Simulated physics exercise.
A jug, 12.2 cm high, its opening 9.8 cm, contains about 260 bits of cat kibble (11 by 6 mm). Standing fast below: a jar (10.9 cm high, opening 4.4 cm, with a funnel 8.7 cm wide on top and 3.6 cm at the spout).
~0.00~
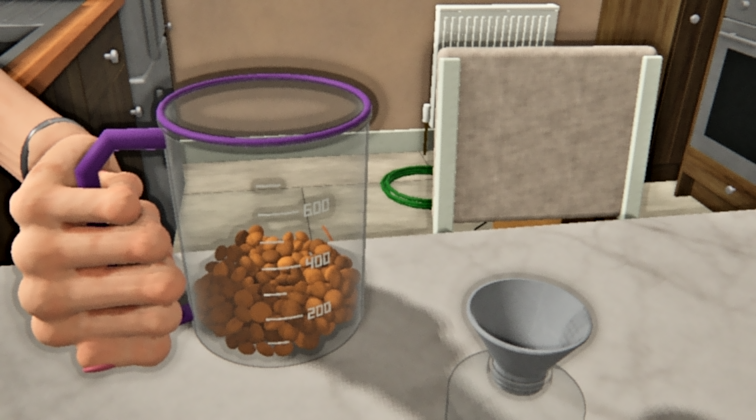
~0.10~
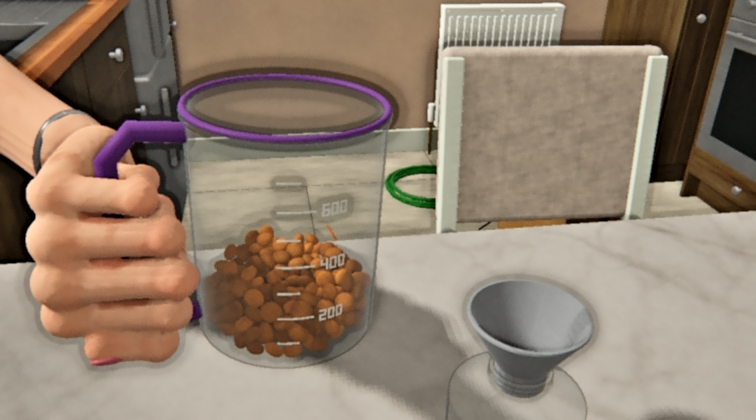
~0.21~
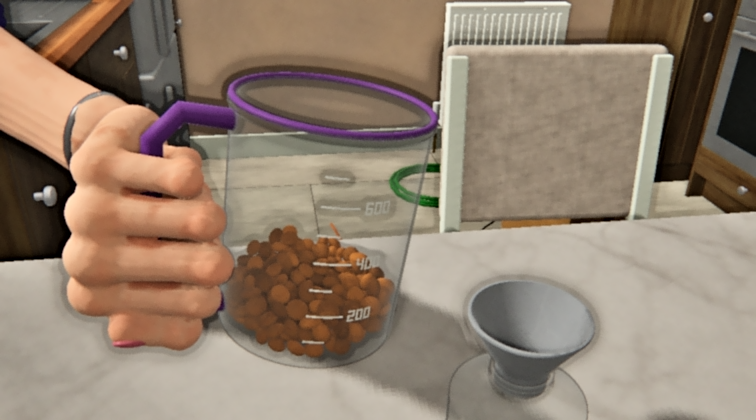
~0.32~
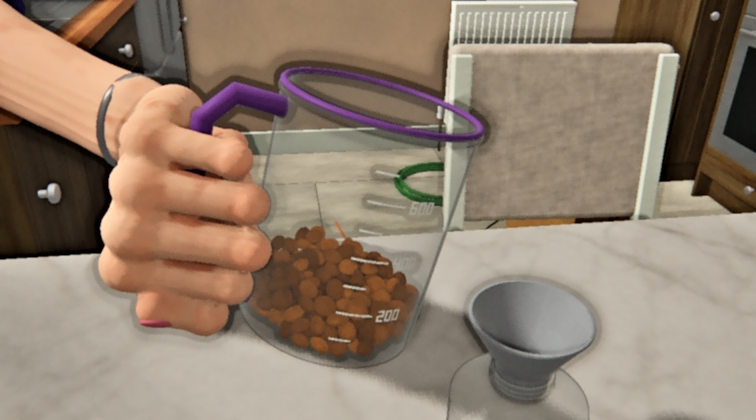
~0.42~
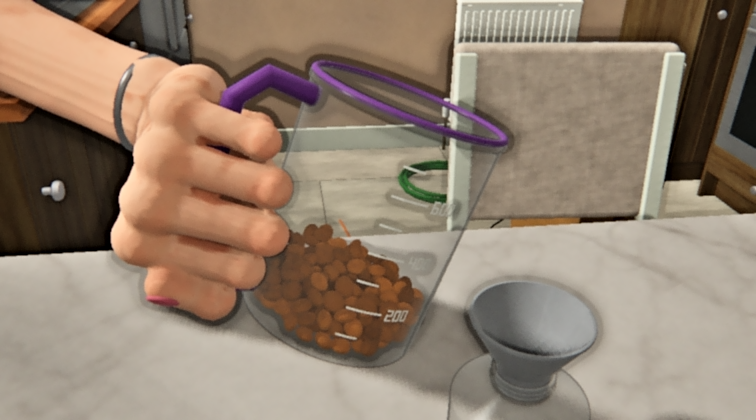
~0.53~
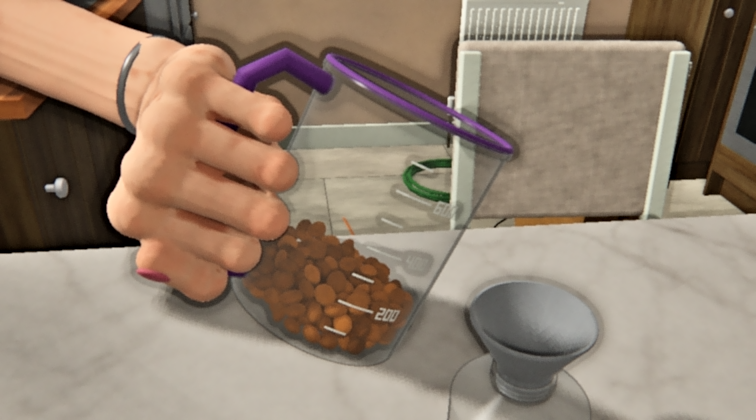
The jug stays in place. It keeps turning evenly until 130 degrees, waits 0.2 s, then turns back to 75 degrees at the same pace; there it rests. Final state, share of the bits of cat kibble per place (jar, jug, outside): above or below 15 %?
Jar: Below, jug: Below, outside: Above.
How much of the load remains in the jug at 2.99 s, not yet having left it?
At that moment, some 0 per cent of the load remains.
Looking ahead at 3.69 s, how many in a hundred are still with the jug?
0 percent, roughly.
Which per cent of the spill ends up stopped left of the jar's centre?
Roughly 80 per cent.
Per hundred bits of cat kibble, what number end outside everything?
Share: Around 100 per cent.
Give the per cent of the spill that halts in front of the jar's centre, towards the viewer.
Share of spill: Approx. 80 in a hundred.
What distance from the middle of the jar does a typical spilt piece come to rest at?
Distance from centre: About 12 cm.
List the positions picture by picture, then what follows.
The first frame shows jug at (272, 183); tilt 0 degrees; moved 0.0 cm; lip at (358, 94); top of the load at (288, 241); jar at (512, 416).
The second frame shows jug at (288, 181); tilt 3 degrees; moved 0.8 cm; lip at (378, 98); top of the load at (298, 242).
The third frame shows jug at (326, 174); tilt 9 degrees; moved 2.7 cm; low side right; lip at (422, 106); top of the load at (322, 244).
The fourth frame shows jug at (367, 165); tilt 15 degrees; moved 4.5 cm; low side right; lip at (464, 115); top of the load at (304, 245).
The fifth frame shows jug at (389, 157); tilt 22 degrees; moved 5.4 cm; low side right; lip at (486, 125); top of the load at (296, 241).
The sixth frame shows jug at (397, 151); tilt 28 degrees; moved 5.4 cm; low side right; lip at (491, 135); top of the load at (289, 235). It turns about 60 degrees a second.
After 1.47 s, tilt 84 degrees; jug 100 %; middle of all pieces near (307, 239).
After 2.26 s, tilt 130 degrees; outside 10 %, jug 45 %, funnel 35 %, in the air 10 %; middle of all pieces near (425, 343).
Then, at 2.99 s, tilt 104 degrees; outside 100 %.
After 3.69 s, tilt 75 degrees; outside 100 %.
At rest (3.9 s), outside 100 %, jar 0 %, jug 0 %, funnel 0 %.
